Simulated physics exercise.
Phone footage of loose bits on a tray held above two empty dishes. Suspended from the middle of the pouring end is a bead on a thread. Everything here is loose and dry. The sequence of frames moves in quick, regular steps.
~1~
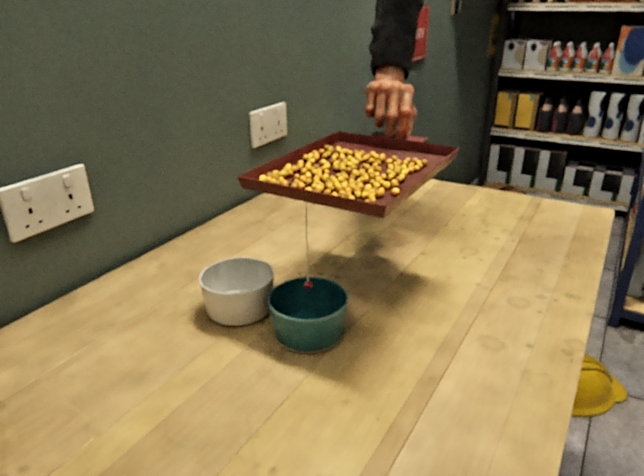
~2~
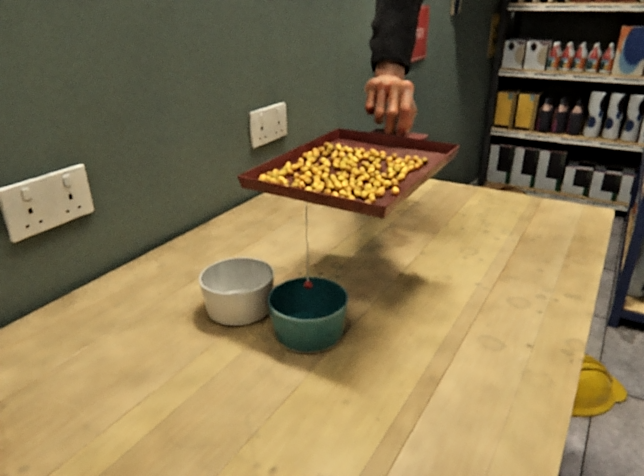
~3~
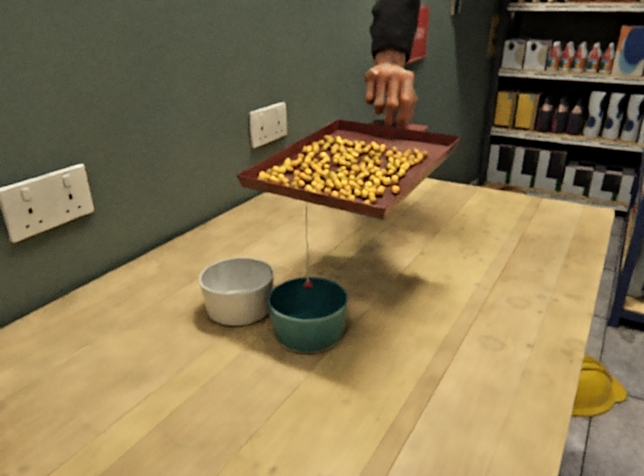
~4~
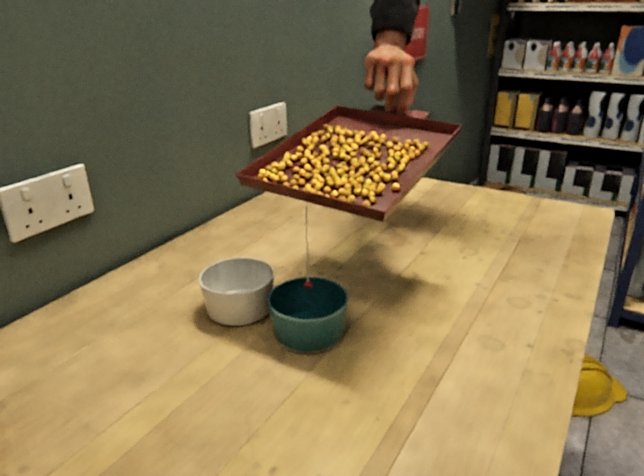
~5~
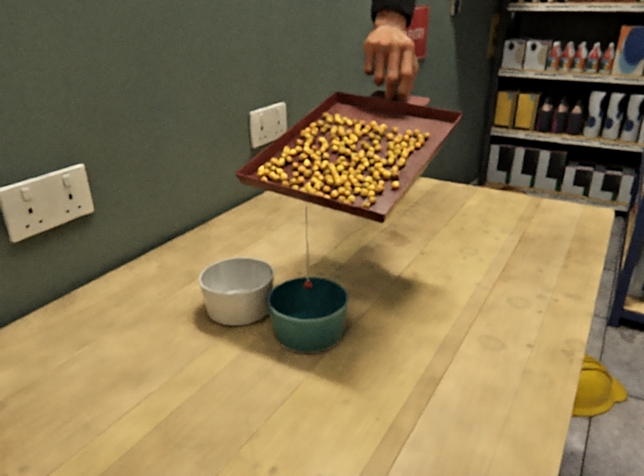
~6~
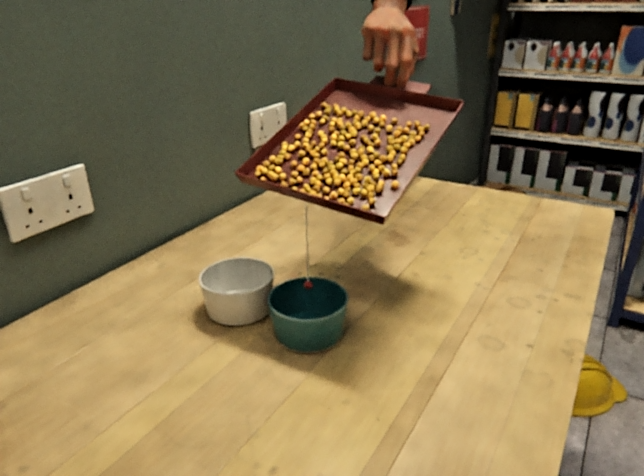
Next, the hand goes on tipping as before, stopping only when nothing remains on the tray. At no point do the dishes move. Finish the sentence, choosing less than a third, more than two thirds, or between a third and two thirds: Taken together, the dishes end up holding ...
Taken together, the dishes end up holding less than a third of the load.
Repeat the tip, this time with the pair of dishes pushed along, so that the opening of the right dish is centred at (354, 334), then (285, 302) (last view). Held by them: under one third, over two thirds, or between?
The two tries give, in order: Beyond two thirds; under a third.
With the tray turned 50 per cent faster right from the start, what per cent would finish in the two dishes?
It would come out near 10 per cent.
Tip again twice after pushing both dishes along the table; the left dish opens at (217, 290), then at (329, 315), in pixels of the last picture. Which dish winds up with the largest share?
Case one: The rightmost one; case two: The leftmost one.
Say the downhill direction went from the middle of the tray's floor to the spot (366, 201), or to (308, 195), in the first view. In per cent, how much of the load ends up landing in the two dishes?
For the first it's near 20 %, for the second near 30 %.
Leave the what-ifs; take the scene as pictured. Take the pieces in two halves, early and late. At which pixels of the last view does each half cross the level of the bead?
Around (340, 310), followed by around (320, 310).
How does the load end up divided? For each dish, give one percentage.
In per cent, left near 0 and right near 10.
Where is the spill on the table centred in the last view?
Estimate: About (337, 387).
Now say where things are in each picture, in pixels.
The first frame shows corners of the pouring end (242, 176) and (384, 204), level; middle of the load (343, 175), puffed corn balls; left dish (214, 306); right dish (286, 332); bead on its thread (308, 285).
The second frame shows corners of the pouring end (241, 175) and (384, 205), level; middle of the load (343, 173).
The third frame shows corners of the pouring end (241, 175) and (383, 206), tipped barely, lowest at the right corner; middle of the load (343, 170).
The fourth frame shows corners of the pouring end (240, 173) and (383, 209), tipped a little, lowest at the right corner; middle of the load (343, 164).
The fifth frame shows corners of the pouring end (240, 172) and (383, 211), tipped a little, lowest at the right corner; middle of the load (343, 159).
The sixth frame shows corners of the pouring end (239, 171) and (383, 214), tipped clearly, lowest at the right corner; middle of the load (342, 156); left dish (214, 306); right dish (286, 332).
Just after the last frame, tray tipped steeply; almost all on the tray; just a few outside both; just a few in the air.
A moment on, tray tipped past a quarter turn; the larger part on the tray; just a few in the right dish; about a tenth outside both; just a few in the air.
Further on, tray tipped past a quarter turn; about a tenth in the right dish; the larger part outside both.
When it is over, tray tipped past a quarter turn; about a tenth in the right dish; not one in the left dish; the larger part outside both.
